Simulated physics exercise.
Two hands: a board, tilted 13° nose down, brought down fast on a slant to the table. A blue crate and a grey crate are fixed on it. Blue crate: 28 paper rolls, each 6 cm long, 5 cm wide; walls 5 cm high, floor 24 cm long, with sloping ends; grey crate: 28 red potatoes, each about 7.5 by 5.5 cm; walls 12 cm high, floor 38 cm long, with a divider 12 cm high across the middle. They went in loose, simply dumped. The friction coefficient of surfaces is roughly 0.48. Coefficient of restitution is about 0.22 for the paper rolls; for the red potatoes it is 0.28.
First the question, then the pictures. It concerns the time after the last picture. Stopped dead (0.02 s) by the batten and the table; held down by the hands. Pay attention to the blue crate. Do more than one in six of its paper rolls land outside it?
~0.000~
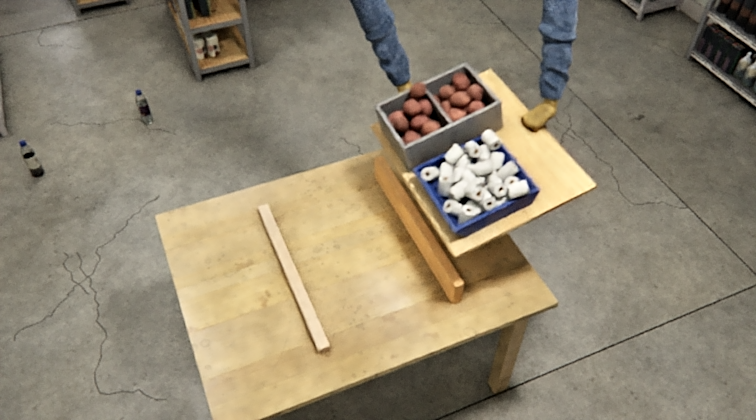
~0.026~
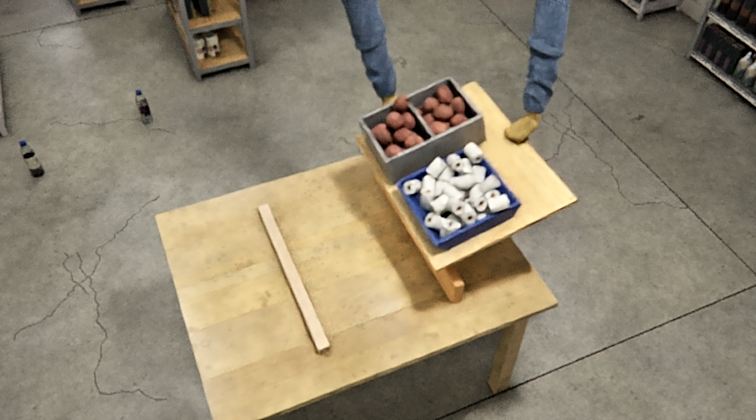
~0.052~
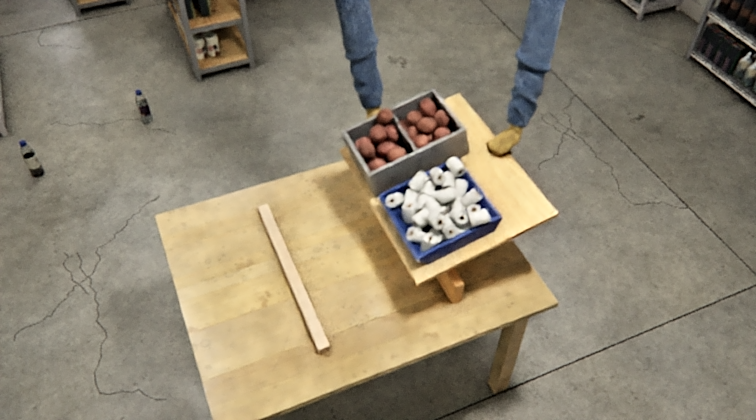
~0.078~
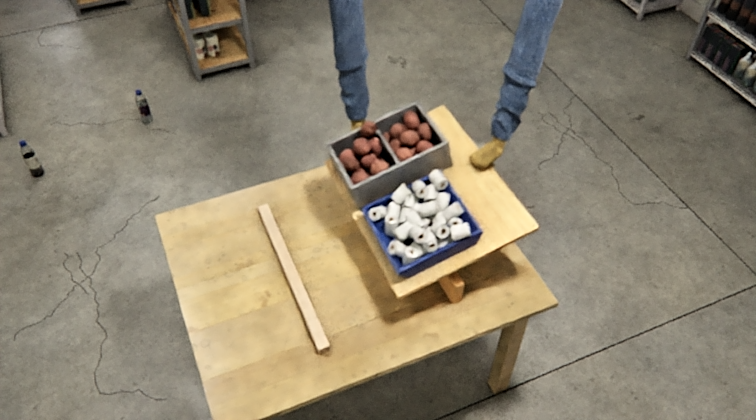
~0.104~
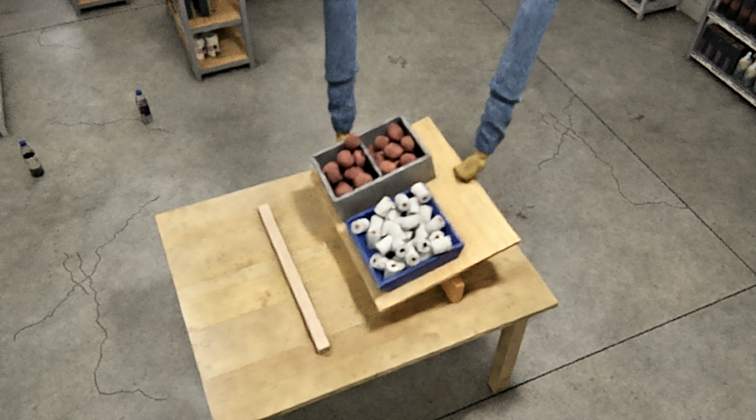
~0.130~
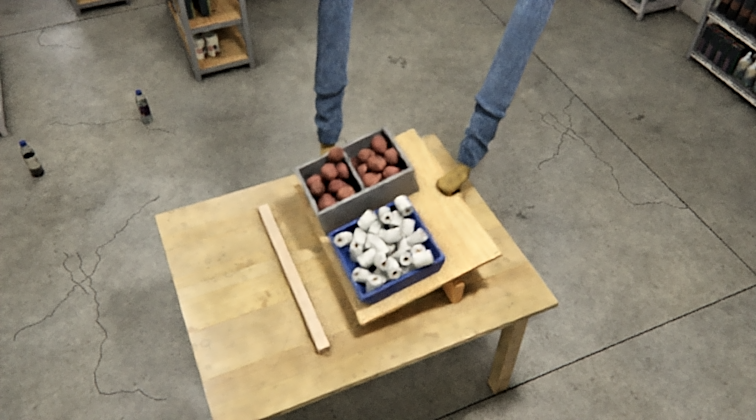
Yes.
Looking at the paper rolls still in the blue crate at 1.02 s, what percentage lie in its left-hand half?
70 percent, give or take.
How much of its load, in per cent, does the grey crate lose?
Lost from the grey crate: 5 percent.
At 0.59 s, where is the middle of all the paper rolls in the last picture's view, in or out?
Roughly at (326, 284).
After 0.17 s, it lands.
After 0.25 s, the blue crate is down by 2 of 28 and the grey crate has all 28.
After 0.37 s, the blue crate is down by 10 of 28 and the grey crate is down by 1 of 28.
After 0.59 s, the blue crate is down by 13 of 28 and the grey crate is down by 2 of 28.
Outcome (at 1.02 s), the blue crate is down by 13 of 28 and the grey crate is down by 2 of 28. Asked share, 13 of 28, 46 per cent.
